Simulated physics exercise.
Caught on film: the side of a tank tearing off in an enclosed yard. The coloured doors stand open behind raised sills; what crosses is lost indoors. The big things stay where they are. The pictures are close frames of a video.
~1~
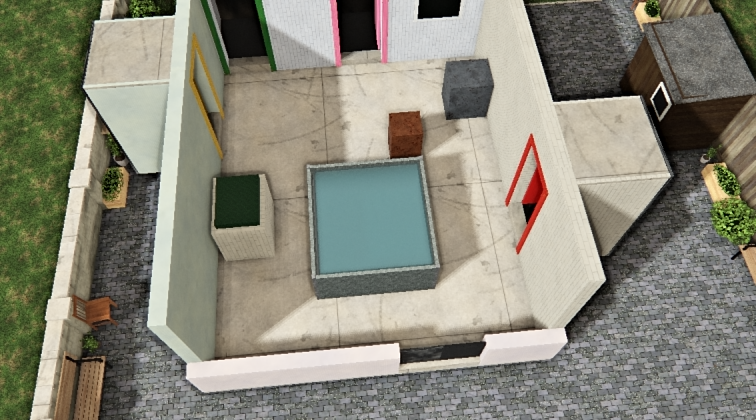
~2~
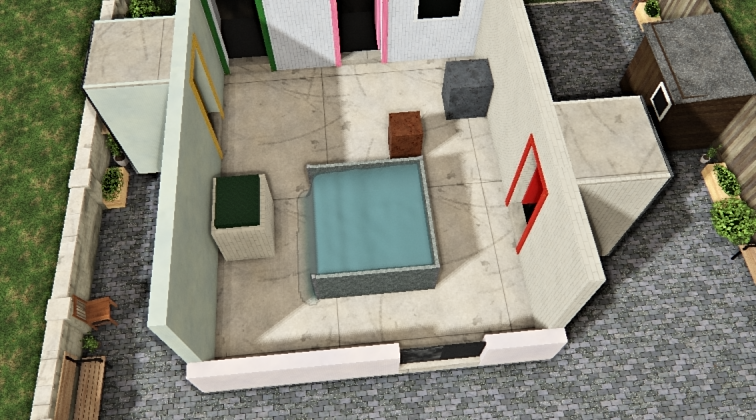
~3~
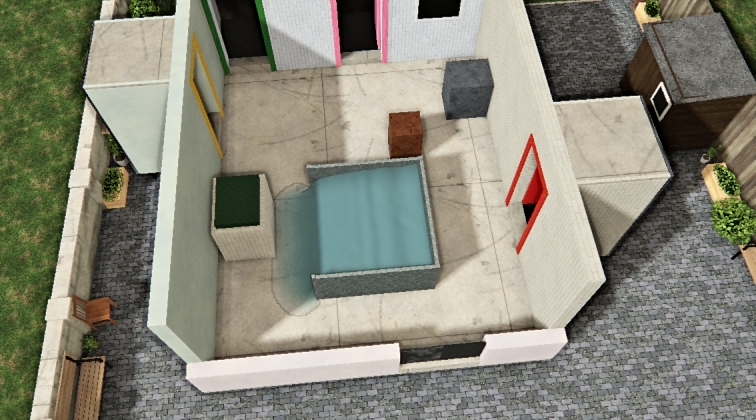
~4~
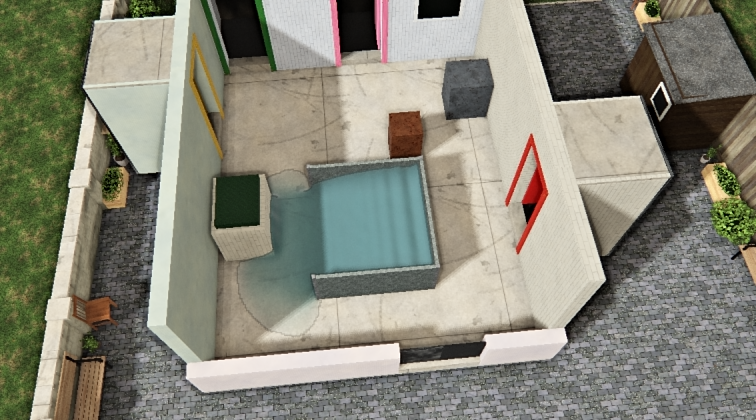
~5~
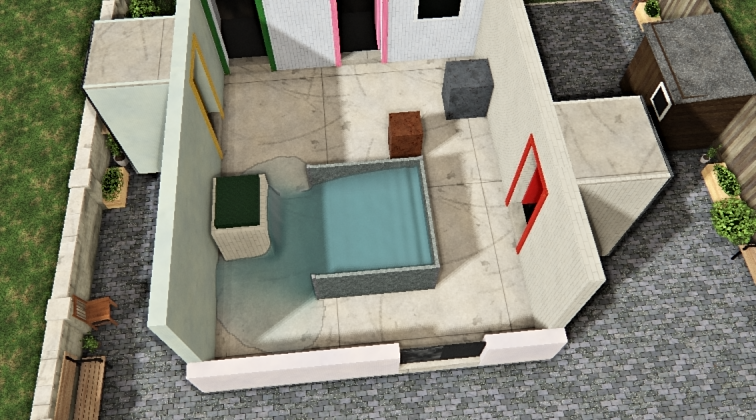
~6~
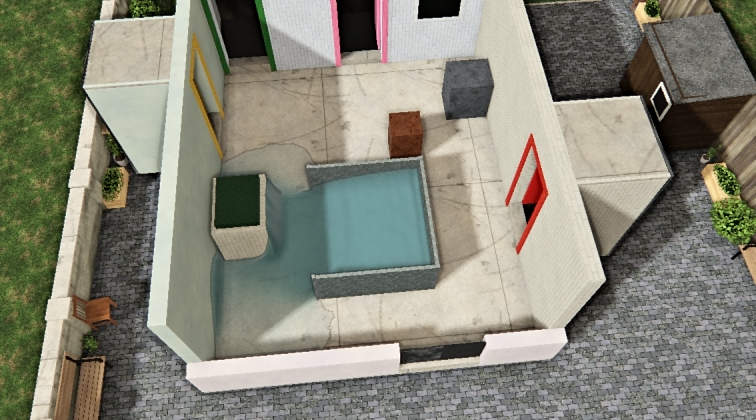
A walled yard with a pale stone floor, set among grey paving and grass, is seen from high above by a still camera. A grey-rimmed tank of blue-green water stands mid-yard, a green-topped block to its left, brown and dark grey blocks behind, and green, pink, yellow and red openings around the walls. The tank's left side gives way, and water pours out leftward, spreads across the floor and flows around the green-topped block.
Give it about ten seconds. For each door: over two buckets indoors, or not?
In the end: The yellow door stays under that; the pink door stays under that; the green door takes more than that; the red door stays under that.
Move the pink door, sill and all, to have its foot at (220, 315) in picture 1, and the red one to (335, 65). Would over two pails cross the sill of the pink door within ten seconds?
Then: The pink door is over.
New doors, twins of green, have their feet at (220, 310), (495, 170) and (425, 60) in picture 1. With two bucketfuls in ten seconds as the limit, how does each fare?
In that order: Lets more in, stays under, lets less in.
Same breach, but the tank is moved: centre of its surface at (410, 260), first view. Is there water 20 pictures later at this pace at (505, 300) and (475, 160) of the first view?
As listed: Free of water, dry.
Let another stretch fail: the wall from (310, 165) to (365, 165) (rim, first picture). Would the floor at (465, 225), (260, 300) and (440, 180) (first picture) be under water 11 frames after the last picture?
In that order: No water, clear, free of water.
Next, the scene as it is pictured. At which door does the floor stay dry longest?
That is the red one.
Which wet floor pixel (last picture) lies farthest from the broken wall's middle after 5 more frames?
Around (225, 76).
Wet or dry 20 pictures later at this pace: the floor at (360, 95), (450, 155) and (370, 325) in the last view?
One after the other: Flooded, not flooded, awash.
A moment on, water covers 30 % of the floor; the yellow door wet at the sill, nothing in, the pink door not reached, the green door not reached, the red door not reached.
Next, water covers 50 % of the floor; the yellow door wet at the sill, nothing in, the pink door not reached, the green door over two buckets in, the red door not reached.
Then, water covers 70 % of the floor; the yellow door wet at the sill, nothing in, the pink door wet at the sill, nothing in, the green door far over two buckets in, the red door wet at the sill, nothing in.
Later, water covers 95 % of the floor; the yellow door wet at the sill, nothing in, the pink door wet at the sill, nothing in, the green door far over two buckets in, the red door wet at the sill, nothing in.
In the end, water covers 95 % of the floor; the yellow door wet at the sill, nothing in, the pink door wet at the sill, nothing in, the green door far over two buckets in, the red door wet at the sill, nothing in.
